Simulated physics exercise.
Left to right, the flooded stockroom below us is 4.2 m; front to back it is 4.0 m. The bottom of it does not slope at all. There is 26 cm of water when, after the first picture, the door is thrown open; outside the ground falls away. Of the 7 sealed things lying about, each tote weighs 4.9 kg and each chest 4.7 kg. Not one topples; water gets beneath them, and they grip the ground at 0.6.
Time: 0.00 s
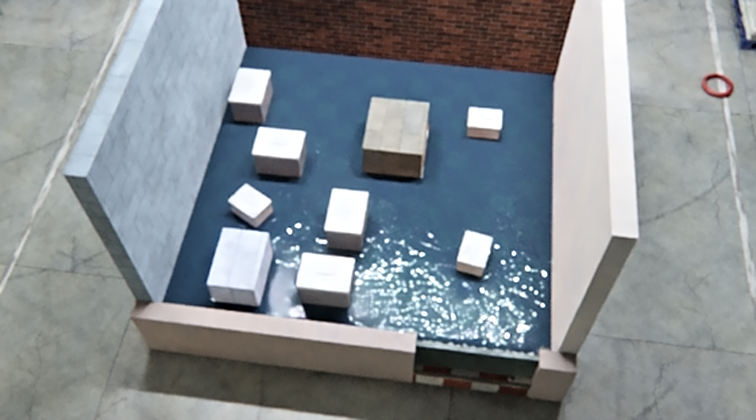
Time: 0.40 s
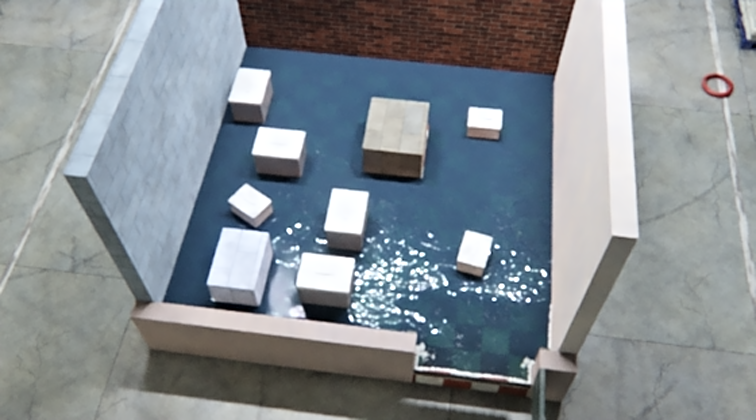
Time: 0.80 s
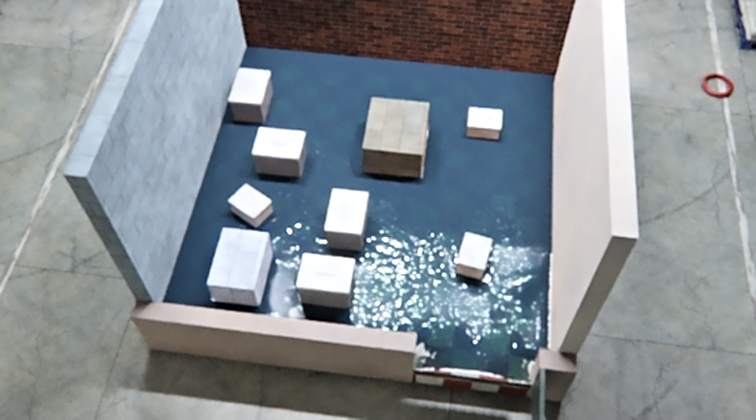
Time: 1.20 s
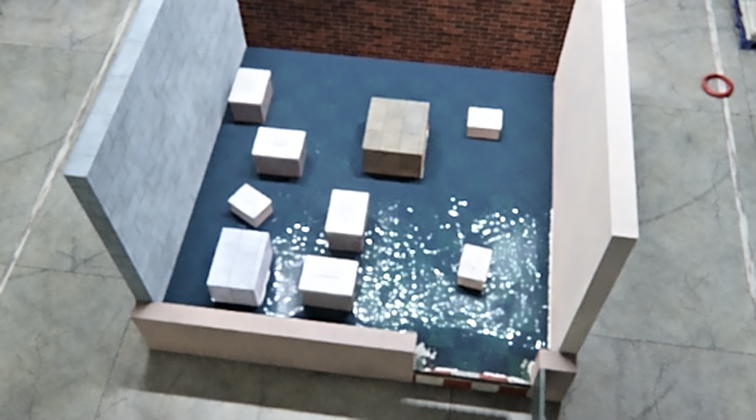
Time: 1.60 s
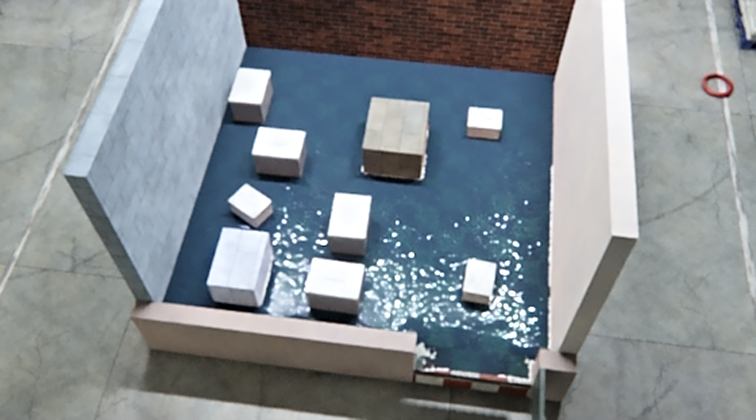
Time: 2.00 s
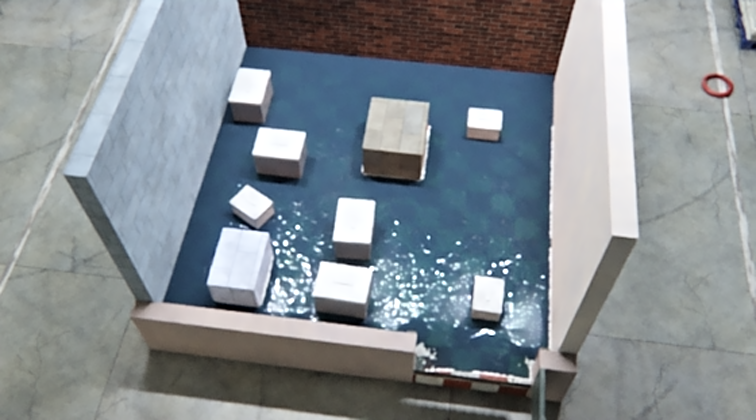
In a flooded stockroom, a door opens and a few white boxes drift slowly toward the front.
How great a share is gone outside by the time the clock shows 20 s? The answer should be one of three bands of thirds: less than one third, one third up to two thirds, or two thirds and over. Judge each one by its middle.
It falls in the band two thirds and over.
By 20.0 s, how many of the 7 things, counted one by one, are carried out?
That would be 6 of them.
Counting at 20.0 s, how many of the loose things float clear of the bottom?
1.
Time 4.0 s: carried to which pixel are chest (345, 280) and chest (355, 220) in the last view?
Estimated pixels: (411, 310) and (396, 253).
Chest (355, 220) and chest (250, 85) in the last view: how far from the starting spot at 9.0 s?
Respectively: Gone out and 30 cm.
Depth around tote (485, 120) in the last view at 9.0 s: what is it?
16 cm.
After 4.0 s 1 of 7 are out; 6 afloat.
After 9.0 s 3 of 7 are out; 4 afloat.
After 16.0 s 6 of 7 are out; 1 afloat.
After 20.0 s 6 of 7 are out; 1 afloat.
